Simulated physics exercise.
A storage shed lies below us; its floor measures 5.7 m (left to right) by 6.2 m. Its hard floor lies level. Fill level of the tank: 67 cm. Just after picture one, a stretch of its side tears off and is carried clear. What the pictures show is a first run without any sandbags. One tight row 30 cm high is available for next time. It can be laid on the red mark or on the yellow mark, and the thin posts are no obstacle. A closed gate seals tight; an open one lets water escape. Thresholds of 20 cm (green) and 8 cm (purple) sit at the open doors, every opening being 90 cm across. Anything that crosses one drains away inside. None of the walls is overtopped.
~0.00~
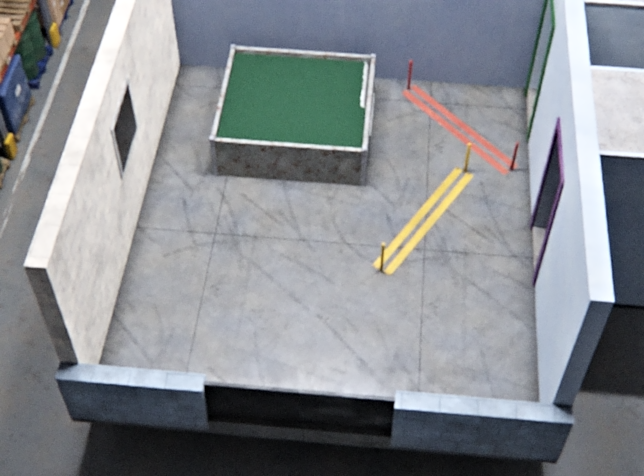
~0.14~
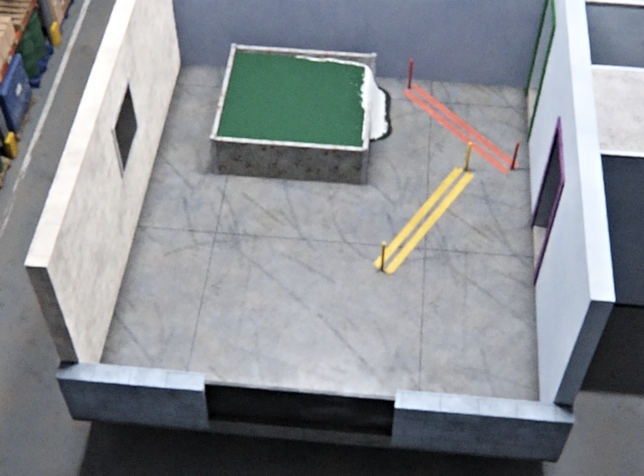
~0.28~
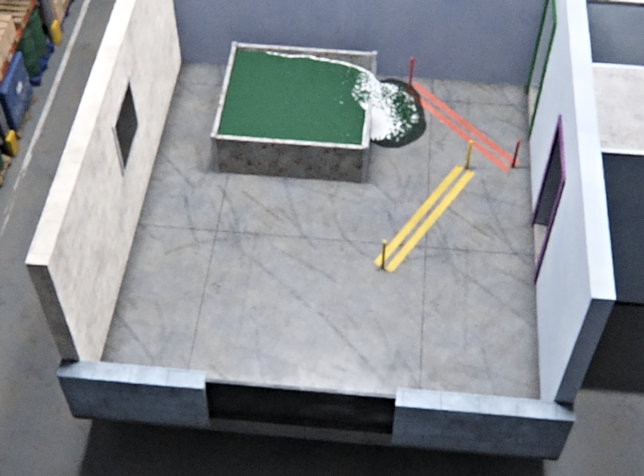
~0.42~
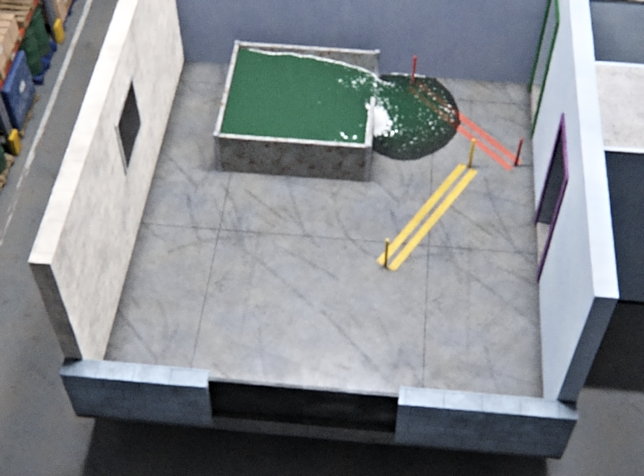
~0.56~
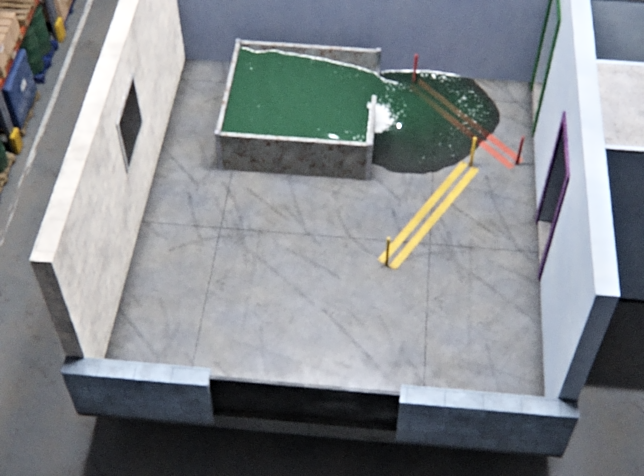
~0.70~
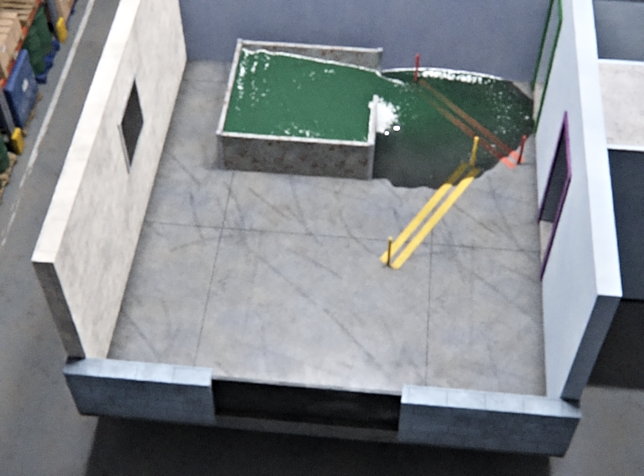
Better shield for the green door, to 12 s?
Red outline.
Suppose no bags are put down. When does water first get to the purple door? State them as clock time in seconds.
Purple door: 1.6 s.
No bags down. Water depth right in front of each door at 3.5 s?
Depths in centimetres: Green 29, purple 9.
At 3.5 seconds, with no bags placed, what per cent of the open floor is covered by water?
45 %.
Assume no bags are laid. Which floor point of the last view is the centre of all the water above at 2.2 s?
The water's centre sits about at (366, 128).
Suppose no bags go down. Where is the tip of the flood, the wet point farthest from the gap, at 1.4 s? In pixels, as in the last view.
(532, 215).
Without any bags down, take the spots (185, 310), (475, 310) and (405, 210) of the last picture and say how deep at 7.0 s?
Depths in turn: Around 4 cm, 4 cm, 3 cm.
After 1.4 s water covers 20 % of the floor and is deepest (48 cm) near (527, 86) in the run without bags; in at the green door, 28 L with no bags, 0 L with the row on red, 27 L on yellow.
After 2.2 s water covers 25 % of the floor and is deepest (42 cm) near (528, 102) in the run without bags; in at the green door, 150 L with no bags, 5 L with the row on red, 163 L on yellow.
After 3.5 s water covers 45 % of the floor and is deepest (29 cm) near (528, 110) in the run without bags; in at the green door, 278 L with no bags, 11 L with the row on red, 292 L on yellow.
After 7.0 s water covers 80 % of the floor and is deepest (17 cm) near (113, 389) in the run without bags; in at the green door, 316 L with no bags, 11 L with the row on red, 337 L on yellow.
After 12.0 s water covers 95 % of the floor and is deepest (16 cm) near (218, 66) in the run without bags; in at the green door, 317 L with no bags, 11 L with the row on red, 337 L on yellow.
